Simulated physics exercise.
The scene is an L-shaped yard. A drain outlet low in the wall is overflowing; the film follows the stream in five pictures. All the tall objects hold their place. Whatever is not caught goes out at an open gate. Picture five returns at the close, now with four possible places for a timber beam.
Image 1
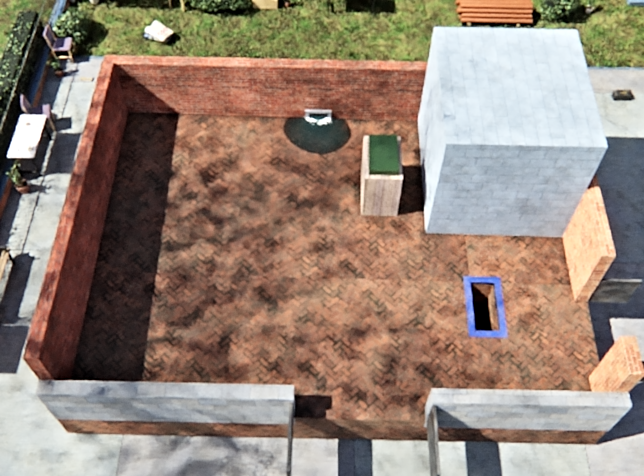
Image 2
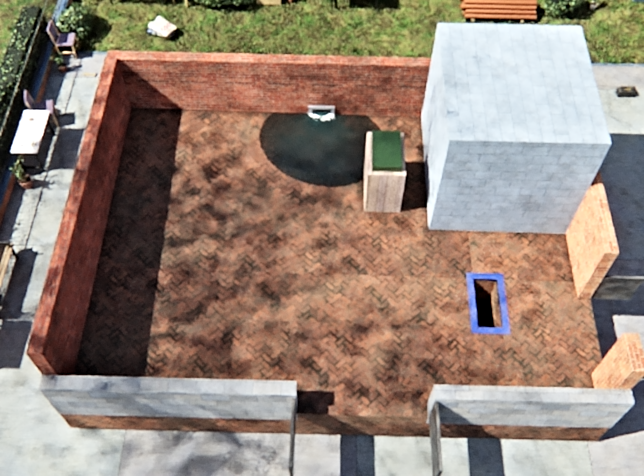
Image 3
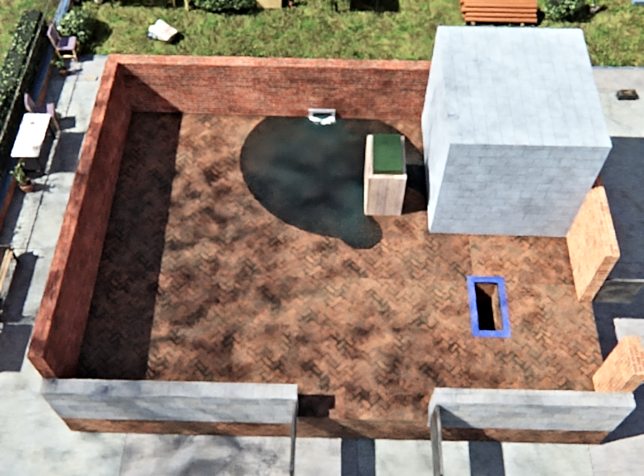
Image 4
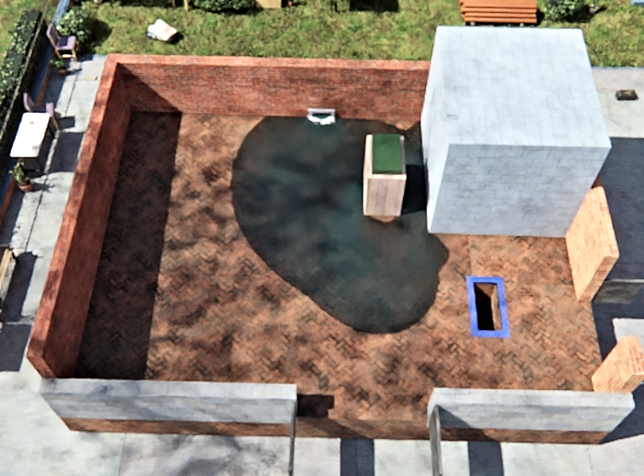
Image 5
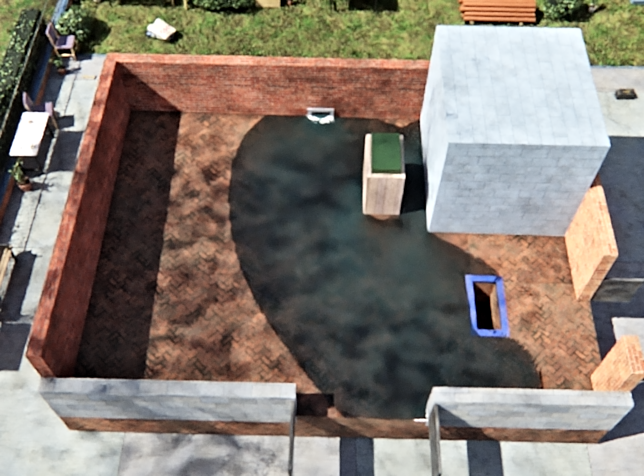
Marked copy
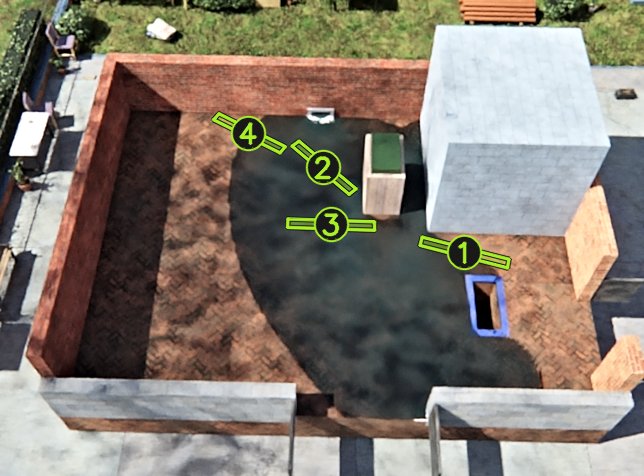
At the start, a small dark pool of water lies below a white outlet at the back wall of a brick-paved yard. The water widens around the green-topped box, then spreads toward the front and right, finally reaching the blue-edged opening and the gap in the front wall.
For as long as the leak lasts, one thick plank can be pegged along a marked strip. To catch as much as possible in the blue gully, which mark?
Choose 3.
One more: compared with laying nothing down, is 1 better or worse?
It is worse.
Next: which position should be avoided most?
1.
On the marked copy, 1 from (421, 241) to (508, 263); 2 from (295, 143) to (352, 191); 3 from (287, 223) to (374, 226); 4 from (216, 116) to (282, 149).
With 1, about 9 % of the stream runs into the blue gully, about 91 % out by the gates.
With 2, about 15 % of the stream runs into the blue gully, about 85 % out by the gates.
With 3, about 24 % of the stream runs into the blue gully, about 75 % out by the gates.
With 4, about 16 % of the stream runs into the blue gully, about 84 % out by the gates.
